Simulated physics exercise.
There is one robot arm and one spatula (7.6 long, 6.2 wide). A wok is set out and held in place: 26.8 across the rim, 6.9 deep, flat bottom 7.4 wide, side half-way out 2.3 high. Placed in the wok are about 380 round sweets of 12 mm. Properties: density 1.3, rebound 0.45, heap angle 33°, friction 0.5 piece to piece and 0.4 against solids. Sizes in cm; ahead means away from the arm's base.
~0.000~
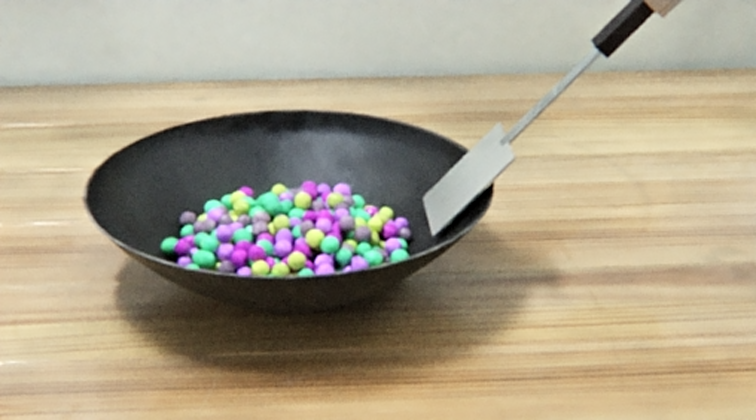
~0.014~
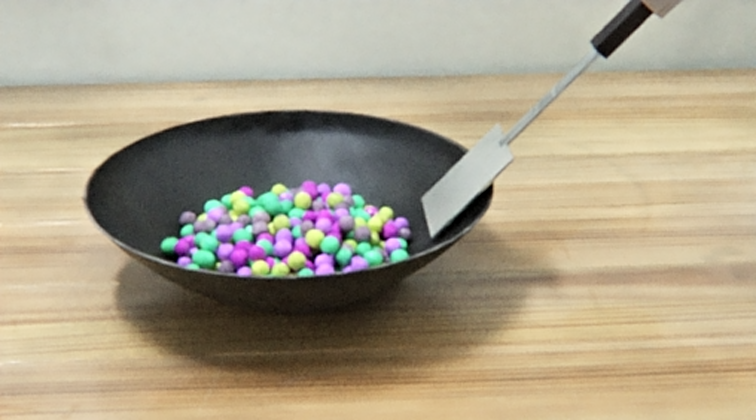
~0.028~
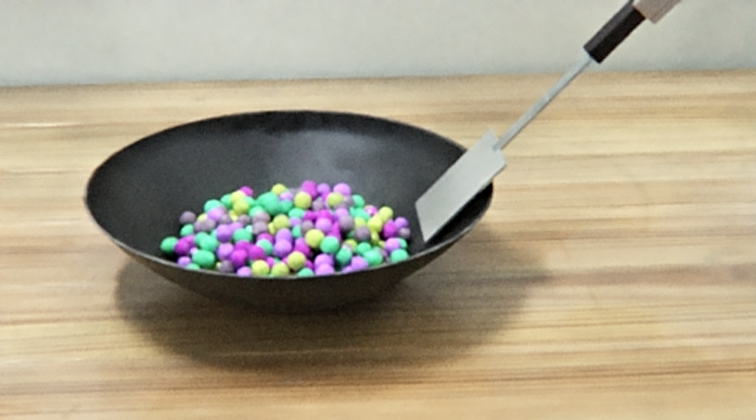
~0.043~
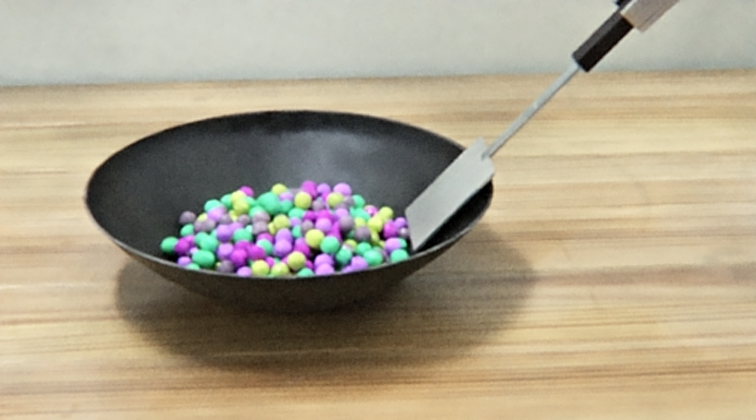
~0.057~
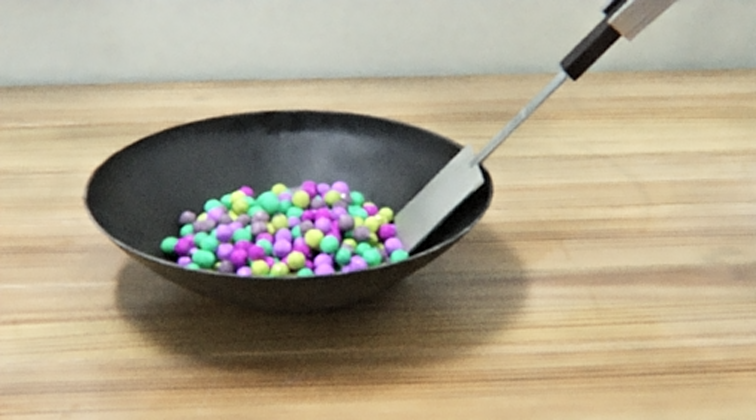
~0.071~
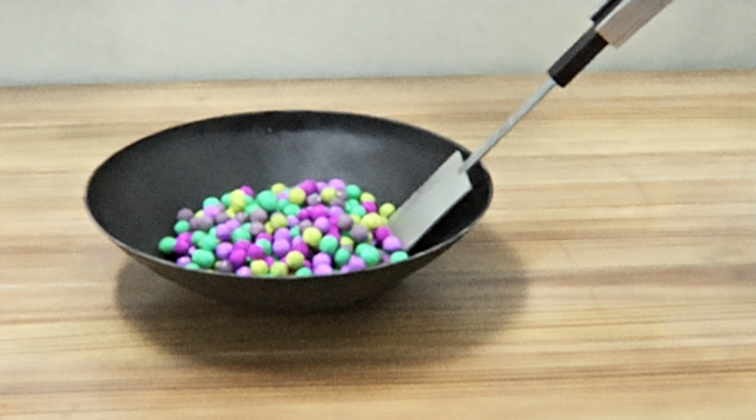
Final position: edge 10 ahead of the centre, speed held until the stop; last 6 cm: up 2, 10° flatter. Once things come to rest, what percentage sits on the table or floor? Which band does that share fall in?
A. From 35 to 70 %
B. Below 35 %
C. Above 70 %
Option B: Below 35 %.
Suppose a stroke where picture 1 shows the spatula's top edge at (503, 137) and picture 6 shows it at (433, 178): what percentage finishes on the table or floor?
It comes to something like 40 %, give or take.
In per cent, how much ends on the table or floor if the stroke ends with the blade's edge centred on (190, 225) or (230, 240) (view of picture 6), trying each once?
5 % and 0 %.
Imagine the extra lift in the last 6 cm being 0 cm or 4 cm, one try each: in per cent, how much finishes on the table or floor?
Result, in order: Approx. 20 % and 20 %.
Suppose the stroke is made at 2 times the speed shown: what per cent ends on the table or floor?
Estimate: Close to 40 %.
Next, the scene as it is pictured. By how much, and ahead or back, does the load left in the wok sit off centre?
Forward offset: Roughly 3.5 cm.
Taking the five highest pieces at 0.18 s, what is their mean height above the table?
Around 6 cm above the table.
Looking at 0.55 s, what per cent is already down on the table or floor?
I'd say close to 20 in a hundred.
By 0.18 s, sloping 47°, highest piece 6 above the table; 383 in the wok.
By 0.30 s, sloping 44°, highest piece 8 above the table; 383 in the wok.
By 0.55 s, sloping 37°, highest piece 8 above the table; 284 in the wok, 83 on the table or floor, 16 on the blade or in flight.
By 1.60 s, sloping 37°, highest piece 8 above the table; 283 in the wok, 100 on the table or floor.
Final count, 283 in the wok, 100 on the table or floor. That is 26 % on the table or floor.
